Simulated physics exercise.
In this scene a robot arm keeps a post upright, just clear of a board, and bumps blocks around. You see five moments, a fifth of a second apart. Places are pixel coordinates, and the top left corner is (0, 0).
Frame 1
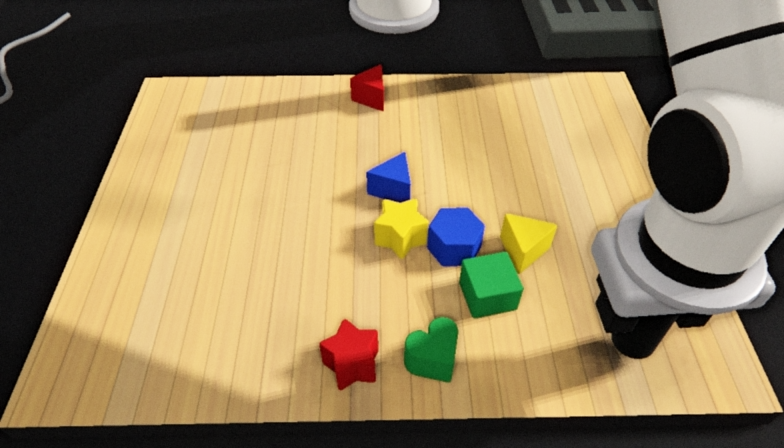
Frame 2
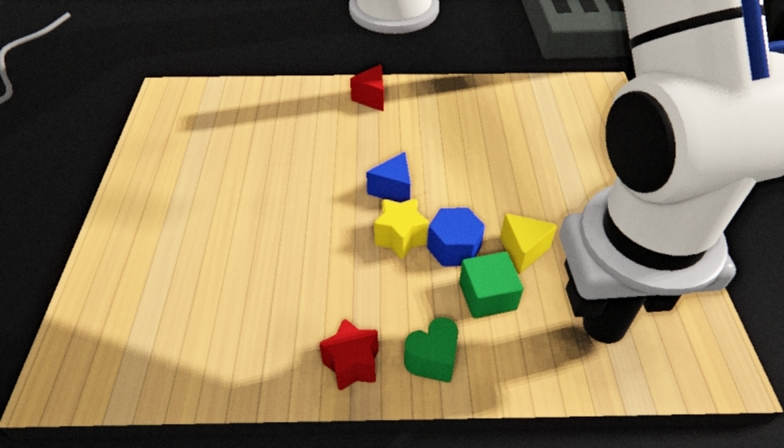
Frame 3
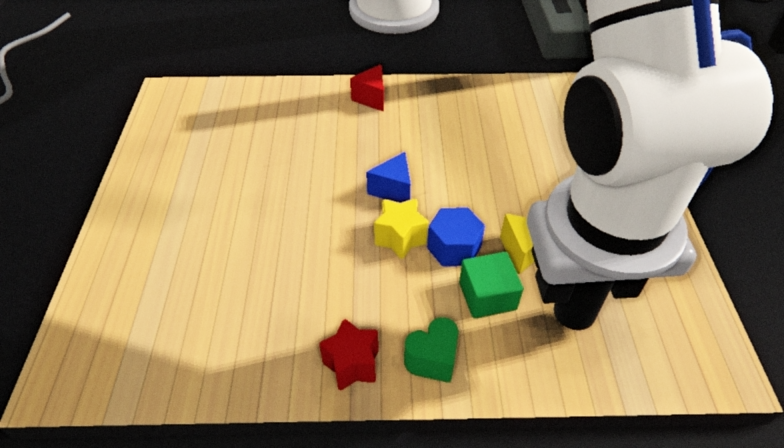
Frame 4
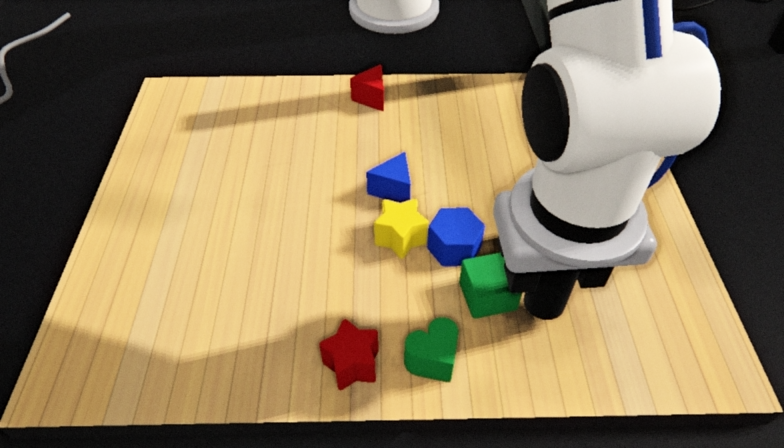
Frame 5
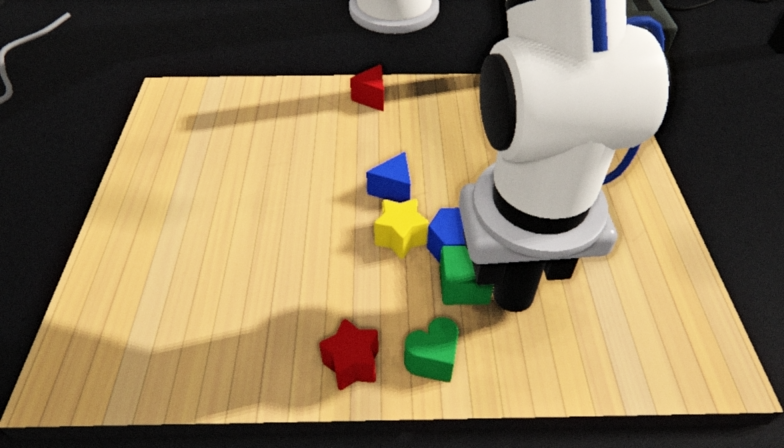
The footage shows a white robotic arm moving left just above a wooden board scattered with coloured blocks, passing in front of the yellow triangle, then pushing the green square block a short way left beside the blue hexagon.
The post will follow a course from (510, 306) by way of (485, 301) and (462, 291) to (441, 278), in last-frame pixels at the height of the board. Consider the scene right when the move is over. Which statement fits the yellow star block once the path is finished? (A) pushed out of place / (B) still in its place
Answer: A.
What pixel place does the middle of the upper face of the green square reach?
The point I'd pick in the picture is (401, 246).
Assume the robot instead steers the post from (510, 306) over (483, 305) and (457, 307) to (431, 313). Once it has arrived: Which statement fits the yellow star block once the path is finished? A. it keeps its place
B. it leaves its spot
A - it keeps its place.
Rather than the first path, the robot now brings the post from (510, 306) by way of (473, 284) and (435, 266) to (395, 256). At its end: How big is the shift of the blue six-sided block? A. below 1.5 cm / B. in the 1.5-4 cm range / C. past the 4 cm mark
My answer is option B.
What follows on the original path. Halfway along, post (474, 286); blue six-sided block (455, 222), turned 15° clockwise; green square (434, 258), turned 20° clockwise.
At the end, post (442, 268); yellow star block (389, 207), turned 25° clockwise; blue six-sided block (454, 221), turned 20° clockwise; green square (401, 246), turned 15° clockwise; yellow three-sided block not moved.
